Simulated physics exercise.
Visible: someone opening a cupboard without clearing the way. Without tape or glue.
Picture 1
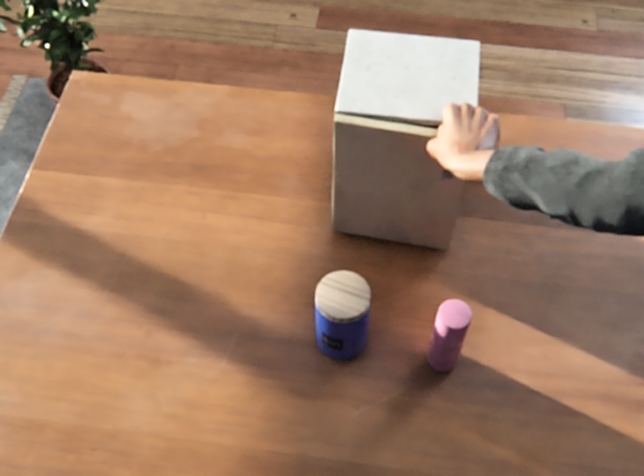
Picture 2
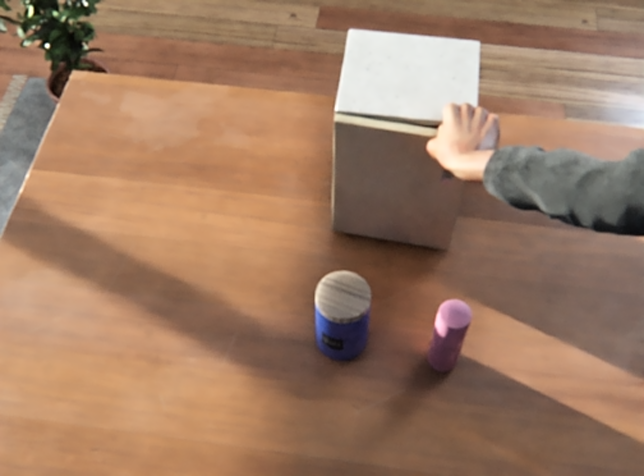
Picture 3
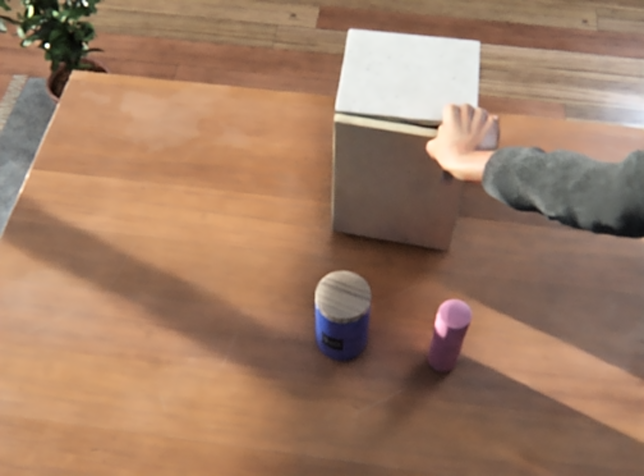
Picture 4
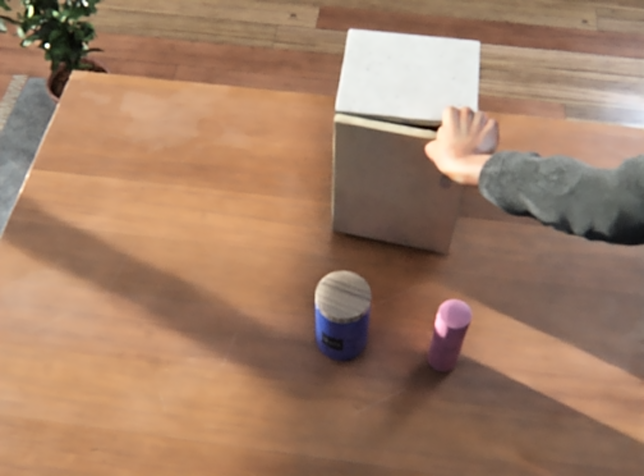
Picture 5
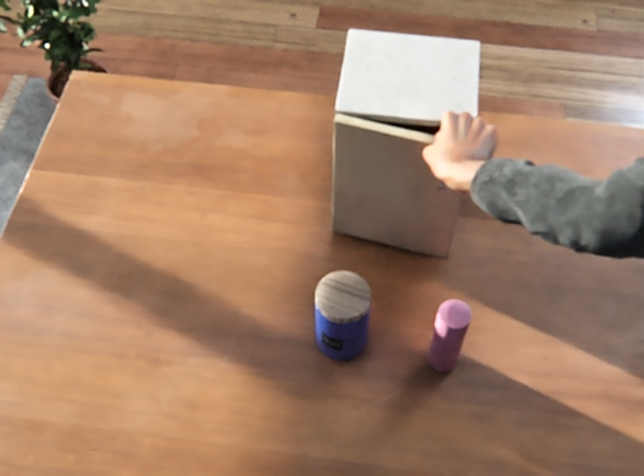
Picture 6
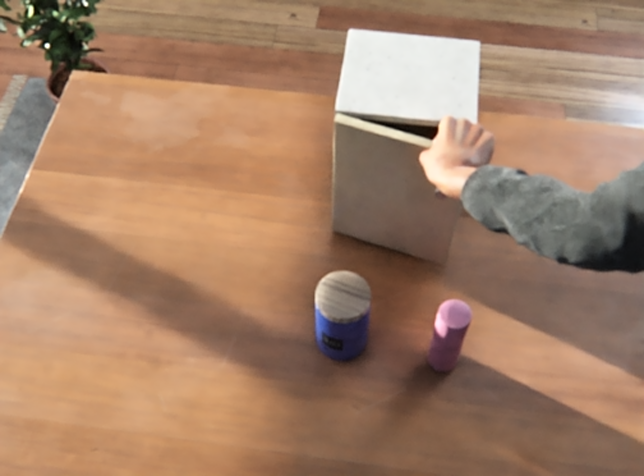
On a wooden table, a hand gripping a pale box-shaped cupboard's door, slowly pulling it slightly open behind a blue jar and pink candle.
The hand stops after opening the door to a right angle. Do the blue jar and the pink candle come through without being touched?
As it plays out, the blue jar gets pushed, the pink candle is untouched.
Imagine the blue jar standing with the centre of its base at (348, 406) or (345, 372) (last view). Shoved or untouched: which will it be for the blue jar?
Well, it is untouched the first time and is untouched the second time.
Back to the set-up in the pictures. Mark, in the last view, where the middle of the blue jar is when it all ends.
(289, 324).
Then, 1.38 s on from there, door 74° open; blue jar displaced a little near (326, 320); pink candle at rest near (449, 338).
In the end, the blue jar is pushed along, near (289, 324); the pink candle remains where it is, near (449, 338).
